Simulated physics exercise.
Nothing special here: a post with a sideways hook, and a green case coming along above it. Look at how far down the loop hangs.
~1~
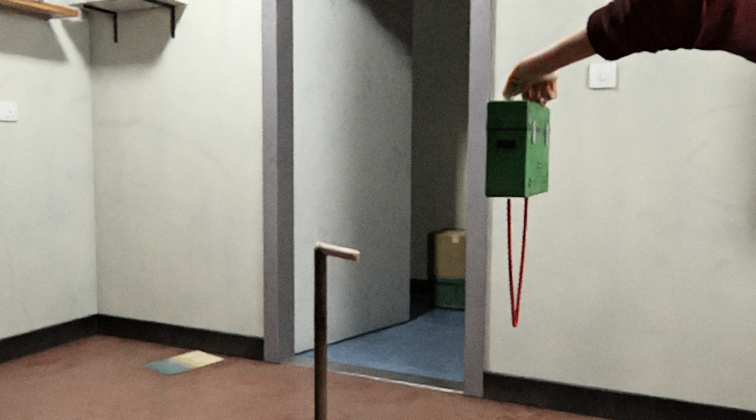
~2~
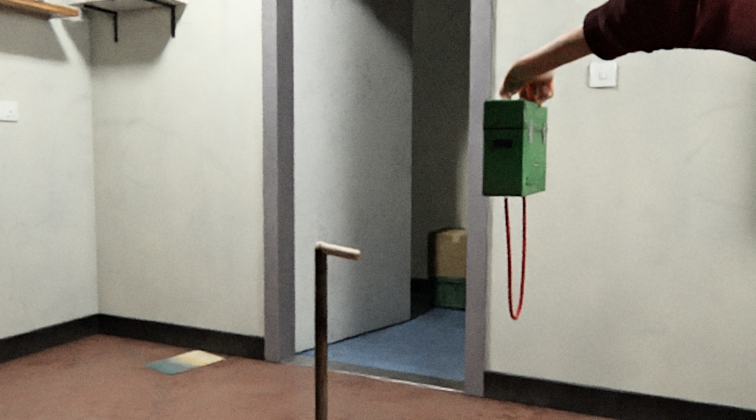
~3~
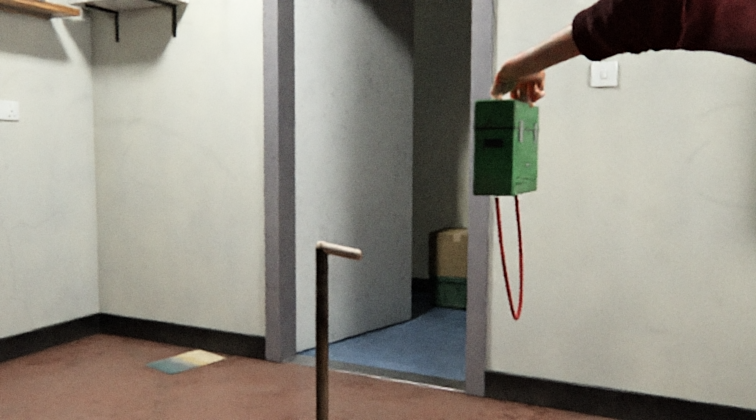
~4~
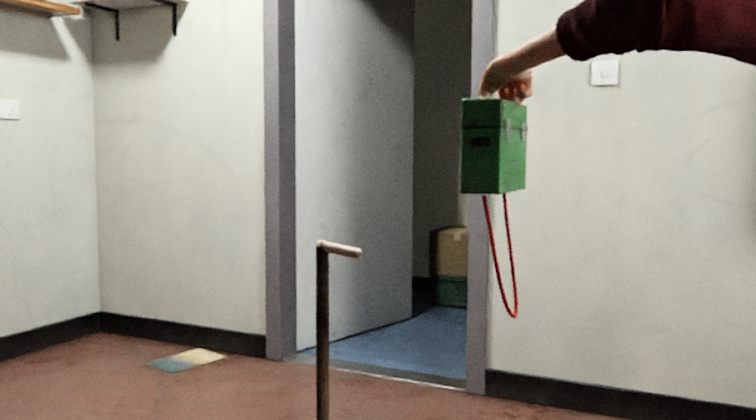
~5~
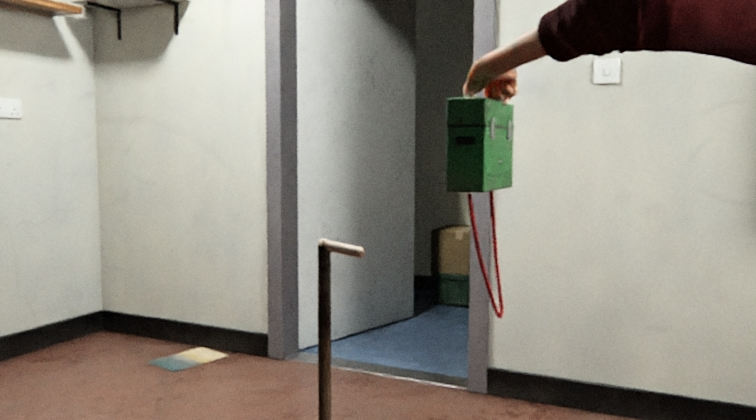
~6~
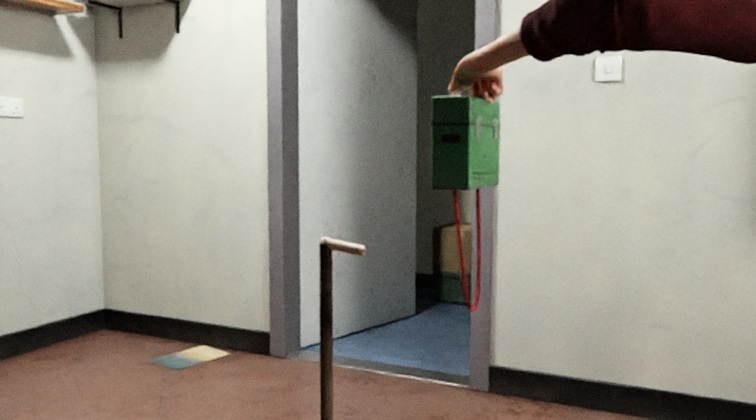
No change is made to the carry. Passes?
No.
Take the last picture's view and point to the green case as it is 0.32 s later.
Near (427, 144).
Then, 0.32 s after the last picture, case nearing the post near (427, 144).
Then, 0.98 s after the last picture, case over the post near (352, 144).
Then, 1.66 s after the last picture, case past the post near (281, 144).
At rest, case past the post near (253, 144); loop tight round the post, hand stopped. The green case snags on the hook.
